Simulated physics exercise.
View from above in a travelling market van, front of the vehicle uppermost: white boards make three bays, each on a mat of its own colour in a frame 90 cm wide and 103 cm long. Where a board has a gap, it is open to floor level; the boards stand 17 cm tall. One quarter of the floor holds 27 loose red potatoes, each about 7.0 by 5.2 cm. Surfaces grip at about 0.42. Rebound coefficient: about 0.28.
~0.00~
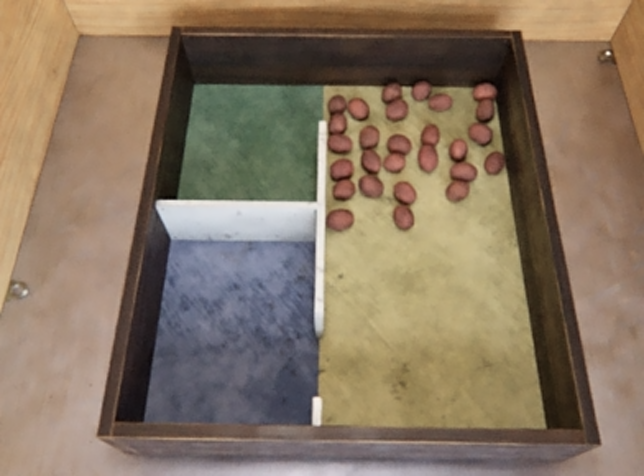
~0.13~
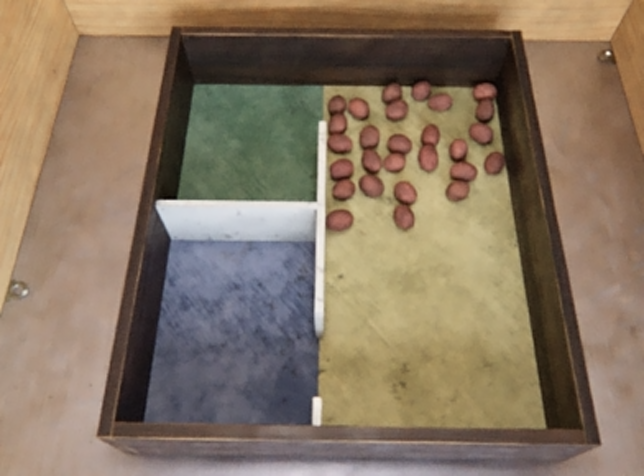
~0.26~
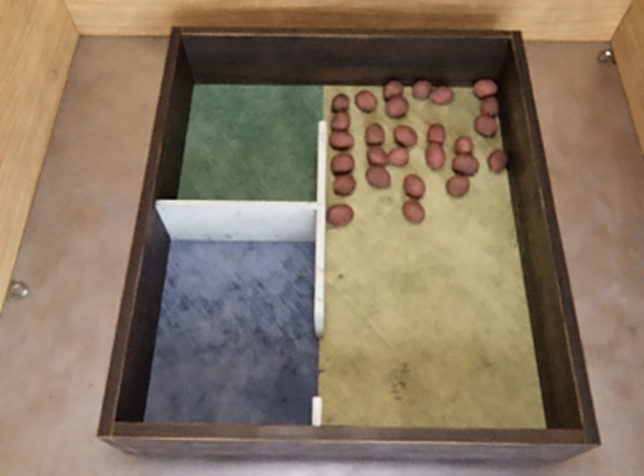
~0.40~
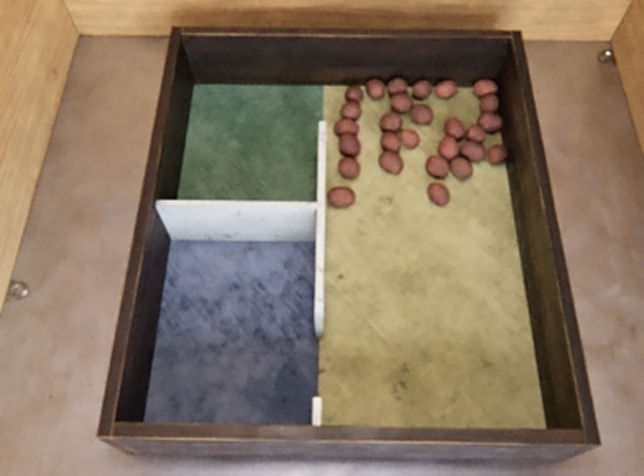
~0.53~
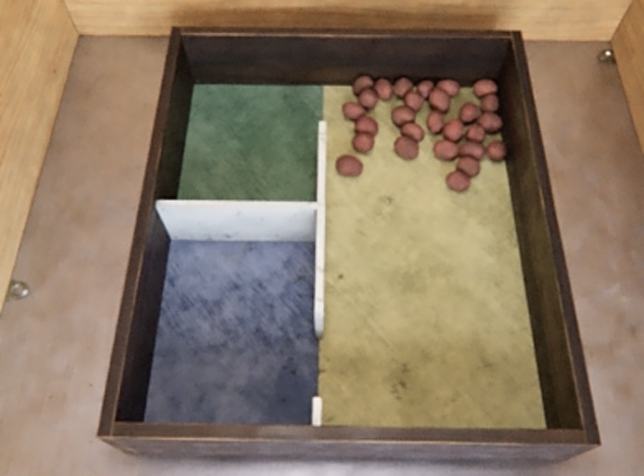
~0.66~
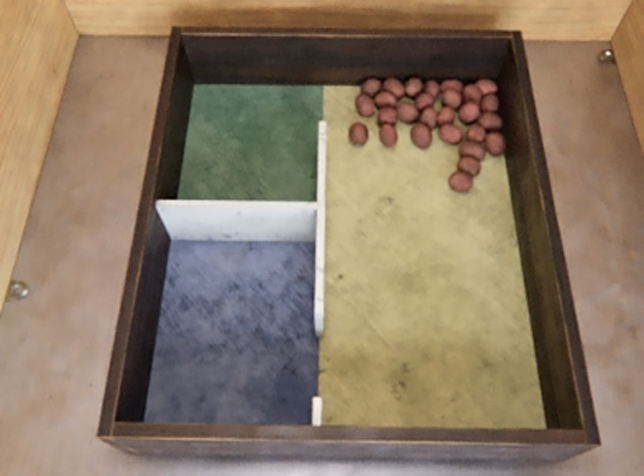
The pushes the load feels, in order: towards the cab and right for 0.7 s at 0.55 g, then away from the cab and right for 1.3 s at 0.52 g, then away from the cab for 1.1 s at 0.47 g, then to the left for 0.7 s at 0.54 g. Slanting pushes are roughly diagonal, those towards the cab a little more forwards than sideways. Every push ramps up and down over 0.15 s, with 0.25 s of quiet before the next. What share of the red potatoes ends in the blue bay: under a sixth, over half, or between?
In the end from a sixth to a half of them are in the blue bay.
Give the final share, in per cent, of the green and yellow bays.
About: Green 0, yellow 70 per cent.
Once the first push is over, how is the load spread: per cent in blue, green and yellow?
By then: Blue 0, green 0, yellow 100 per cent.
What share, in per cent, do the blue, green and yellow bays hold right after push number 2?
By then: Blue 0, green 0, yellow 100 per cent.
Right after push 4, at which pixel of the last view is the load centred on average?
At about (327, 356).
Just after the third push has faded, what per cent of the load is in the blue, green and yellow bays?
Blue 0, green 0, yellow 100 per cent.
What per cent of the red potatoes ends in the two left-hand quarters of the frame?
About 30 per cent.
After push 1 (0.94 s), 27 in the yellow bay.
After push 2 (2.49 s), 27 in the yellow bay.
After push 3 (3.84 s), 27 in the yellow bay.
After push 4 (4.79 s), 7 in the blue bay and 20 in the yellow bay.
Final count (at 6.14 s), 9 in the blue bay and 18 in the yellow bay. Asked share, 9 of 27, 33 per cent.
